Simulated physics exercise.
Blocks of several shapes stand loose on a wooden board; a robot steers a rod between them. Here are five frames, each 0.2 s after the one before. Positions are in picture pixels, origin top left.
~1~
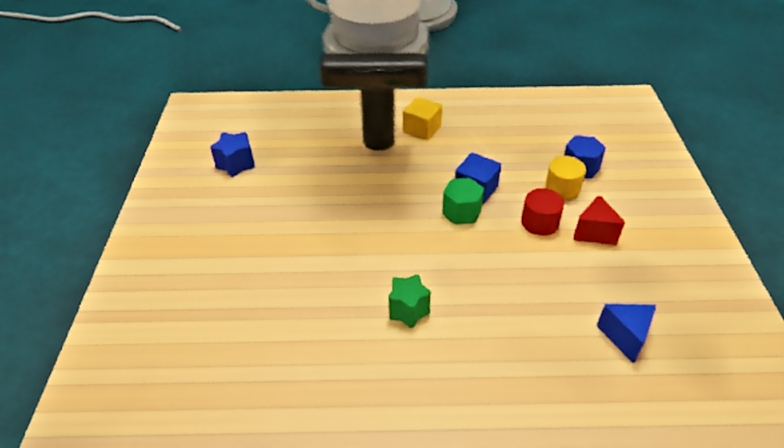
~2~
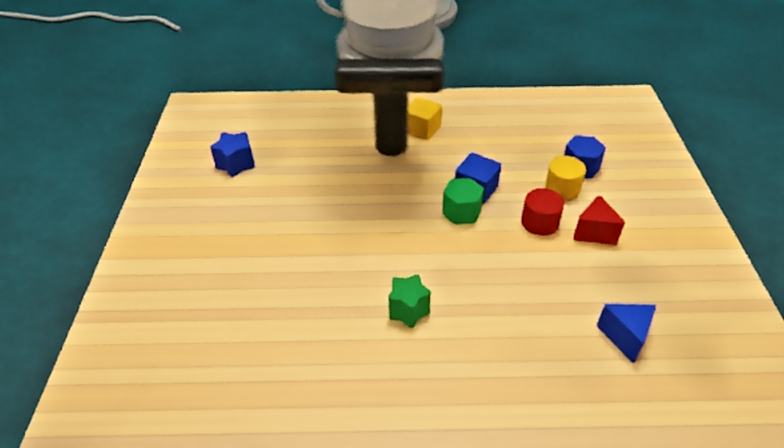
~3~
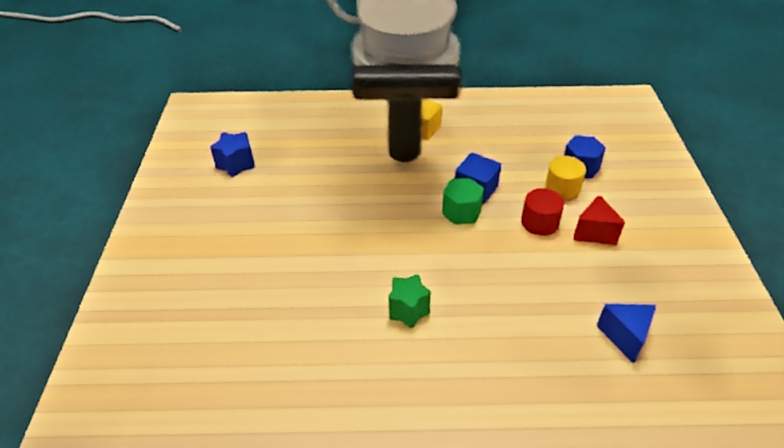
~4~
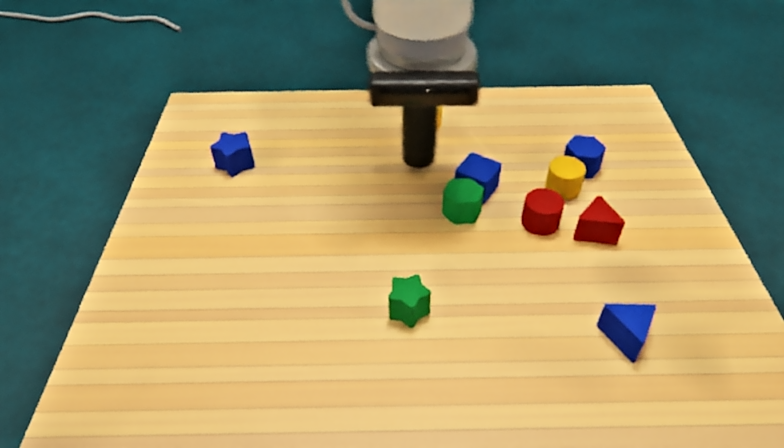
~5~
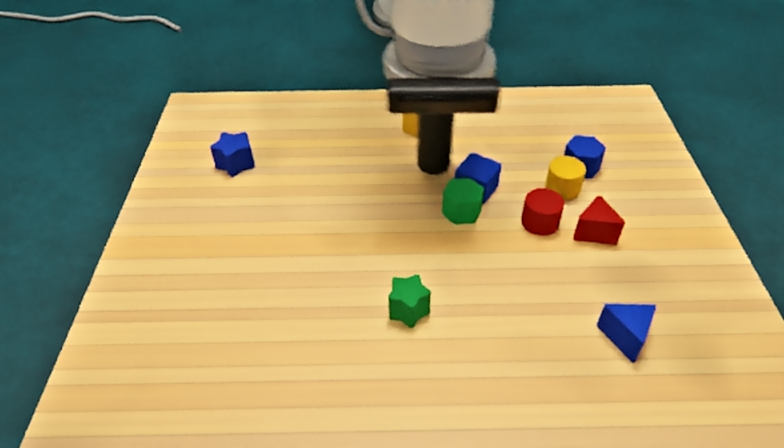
A robot arm moved its dark rod slowly right and slightly toward the viewer over a wooden board, passing in front of a yellow block and nearing the blue and green blocks, which stayed still.
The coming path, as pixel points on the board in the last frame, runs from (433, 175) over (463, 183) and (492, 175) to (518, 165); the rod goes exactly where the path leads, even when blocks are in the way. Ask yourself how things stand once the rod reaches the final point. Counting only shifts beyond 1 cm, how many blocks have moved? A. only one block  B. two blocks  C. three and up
Answer: A.
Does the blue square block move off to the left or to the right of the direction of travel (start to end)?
Gets pushed right.
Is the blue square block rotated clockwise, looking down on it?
My answer is yes.
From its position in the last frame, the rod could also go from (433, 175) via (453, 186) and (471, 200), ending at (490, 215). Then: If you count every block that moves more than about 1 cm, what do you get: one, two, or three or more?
It will shift two blocks.
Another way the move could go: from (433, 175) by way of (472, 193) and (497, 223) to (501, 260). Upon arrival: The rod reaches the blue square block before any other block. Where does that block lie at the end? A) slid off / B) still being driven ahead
A.
The first path, step by step. Halfway along, rod (479, 170); blue square block (514, 170), turned 15° clockwise.
At the end, rod (520, 156); green hexagonal block not moved; blue square block (522, 171), turned 30° clockwise.
